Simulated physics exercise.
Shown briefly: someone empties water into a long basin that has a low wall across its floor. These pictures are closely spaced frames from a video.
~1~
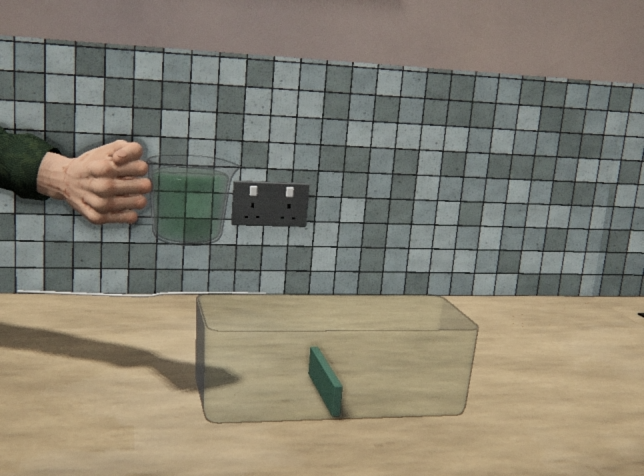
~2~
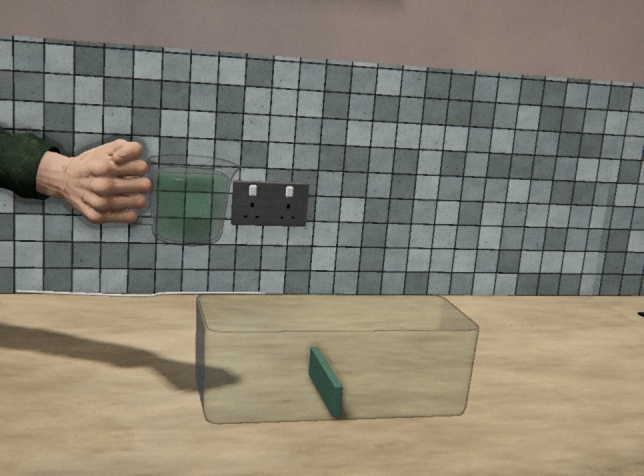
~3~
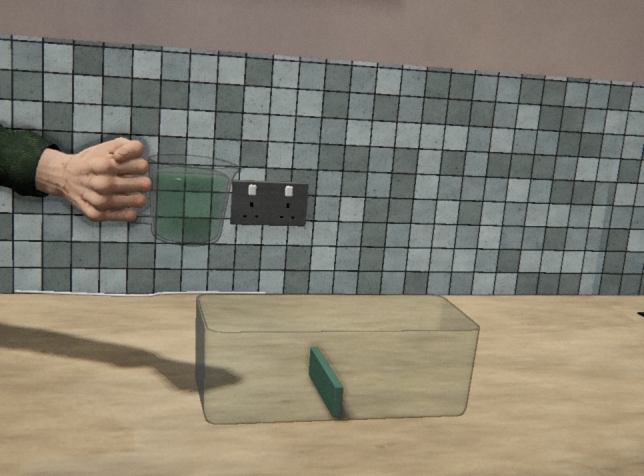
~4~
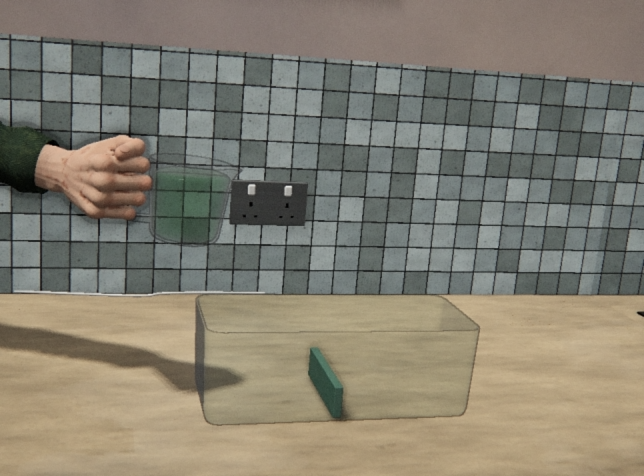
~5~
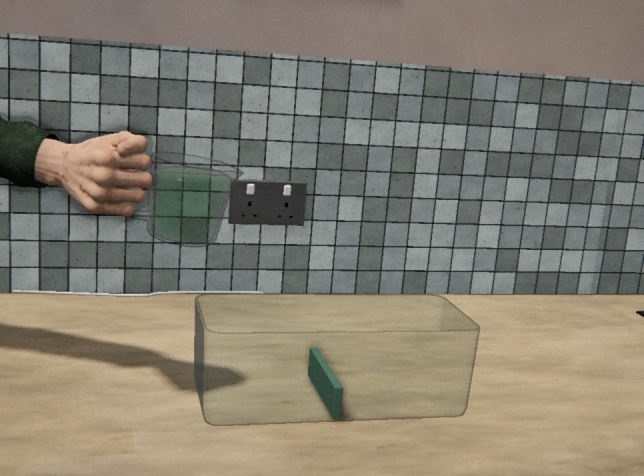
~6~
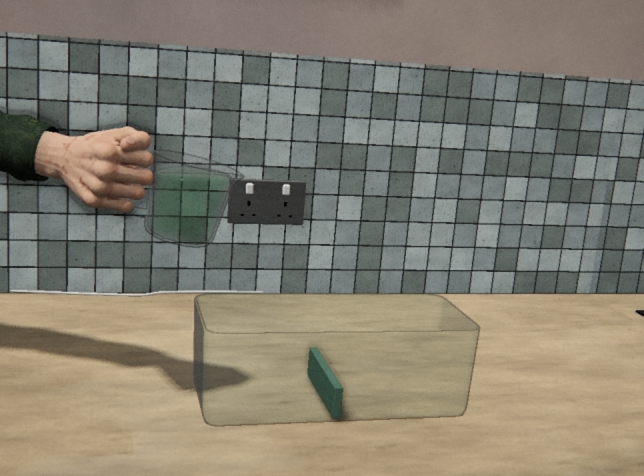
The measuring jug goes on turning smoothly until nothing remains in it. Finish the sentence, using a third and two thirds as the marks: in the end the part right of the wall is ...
Less than a third of the whole.
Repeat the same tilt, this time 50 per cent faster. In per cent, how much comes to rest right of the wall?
Something like 5 percent.
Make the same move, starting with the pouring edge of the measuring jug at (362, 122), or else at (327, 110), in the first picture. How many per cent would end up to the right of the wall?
Close to 95 in a hundred, and close to 90 in a hundred.
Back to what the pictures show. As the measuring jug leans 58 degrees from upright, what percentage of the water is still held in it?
Around 75 percent remains.
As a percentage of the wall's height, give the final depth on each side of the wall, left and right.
On the left it is 50 per cent, on the right 0.
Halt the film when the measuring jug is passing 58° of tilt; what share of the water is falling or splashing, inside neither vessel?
Some 15 per cent, I'd say.
A moment on, the measuring jug is tipped part way and 77 per cent is still to pour, 6 is left of the wall and 0 right of it.
Next, the measuring jug is tipped on its side and 26 per cent is still to pour, 53 is left of the wall and 2 right of it.
Then the measuring jug is tipped on its side and 3 per cent is still to pour, 88 is left of the wall and 5 right of it.
Later the measuring jug is tipped on its side and 0 per cent is still to pour, 92 is left of the wall and 6 right of it.
Finally, 92 per cent lies left of the wall, 6 right of it and 2 outside.
